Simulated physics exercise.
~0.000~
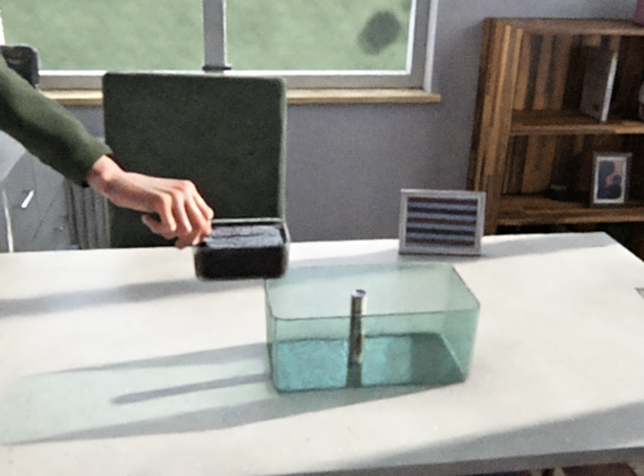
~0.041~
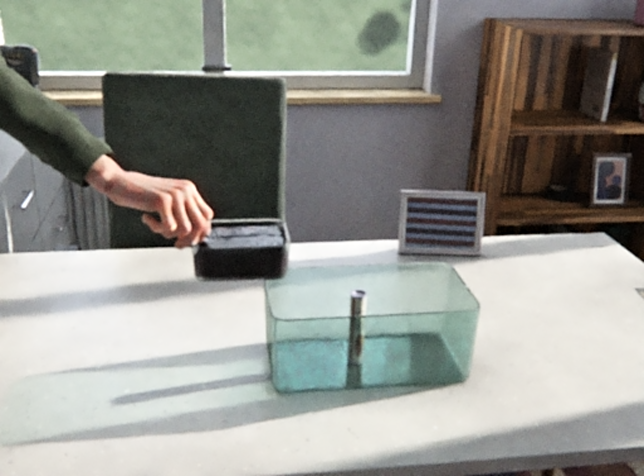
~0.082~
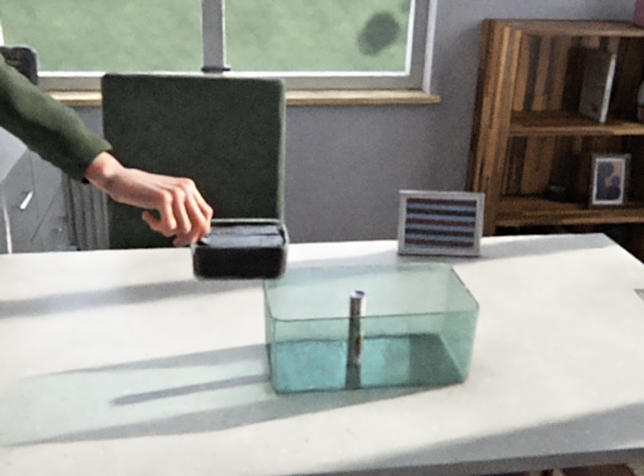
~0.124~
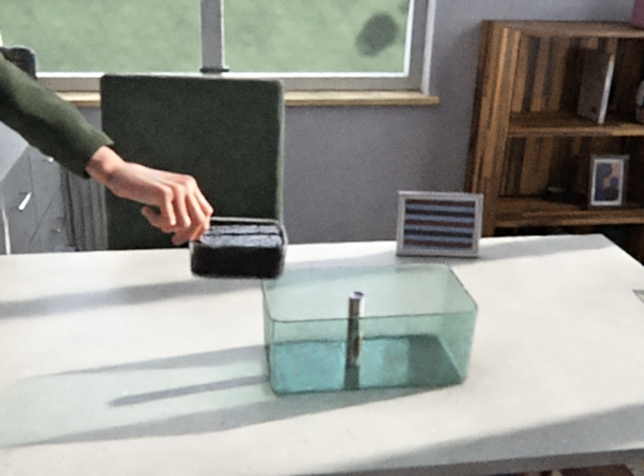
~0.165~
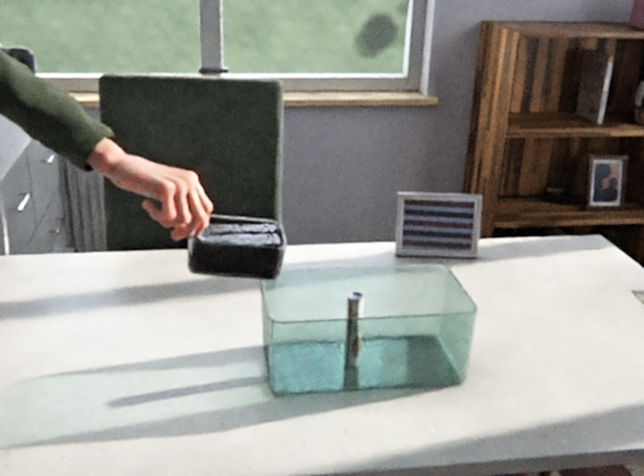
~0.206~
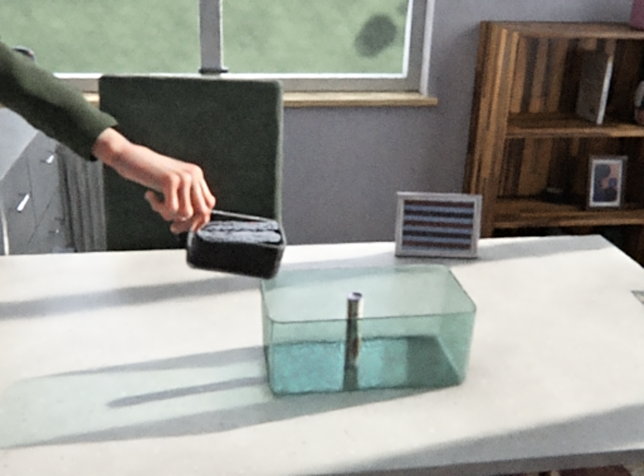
In a room with a window and wooden shelves, a hand holds a dark food box above a white table, beside a clear oblong basin with a tin standing inside, then slowly tilts the box slightly rightwards.
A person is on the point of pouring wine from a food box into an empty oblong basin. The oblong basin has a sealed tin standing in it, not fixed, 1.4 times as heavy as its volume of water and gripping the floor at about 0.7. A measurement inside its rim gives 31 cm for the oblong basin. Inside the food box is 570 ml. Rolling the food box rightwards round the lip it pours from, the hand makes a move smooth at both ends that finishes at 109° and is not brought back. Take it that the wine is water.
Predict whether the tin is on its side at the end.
The tin is on its side.
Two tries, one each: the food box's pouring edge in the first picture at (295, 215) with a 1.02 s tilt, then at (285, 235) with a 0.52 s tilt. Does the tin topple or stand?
The tin stays vertical the first time and overturns the second time.
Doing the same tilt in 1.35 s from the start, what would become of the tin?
Outcome - the tin remains standing.
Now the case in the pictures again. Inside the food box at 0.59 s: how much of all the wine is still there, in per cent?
About 36 percent.
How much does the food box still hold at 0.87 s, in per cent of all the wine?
Some 3 per cent.
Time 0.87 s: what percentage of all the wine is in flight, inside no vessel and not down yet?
About 7 per cent.
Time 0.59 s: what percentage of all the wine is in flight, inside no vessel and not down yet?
Near 46 per cent at that moment.
By 0.59 s the tilt is 71° and 36 per cent is still to pour; the tin stands where it began.
By 0.87 s the tilt is 106° and 3 per cent is still to pour; the tin leans 14°.
By 1.16 s the tilt is 109° and 0 per cent is still to pour; the tin lies on its side.
By 1.48 s the tilt is 109° and 0 per cent is still to pour; the tin lies on its side.
At rest the tin lies on its side.
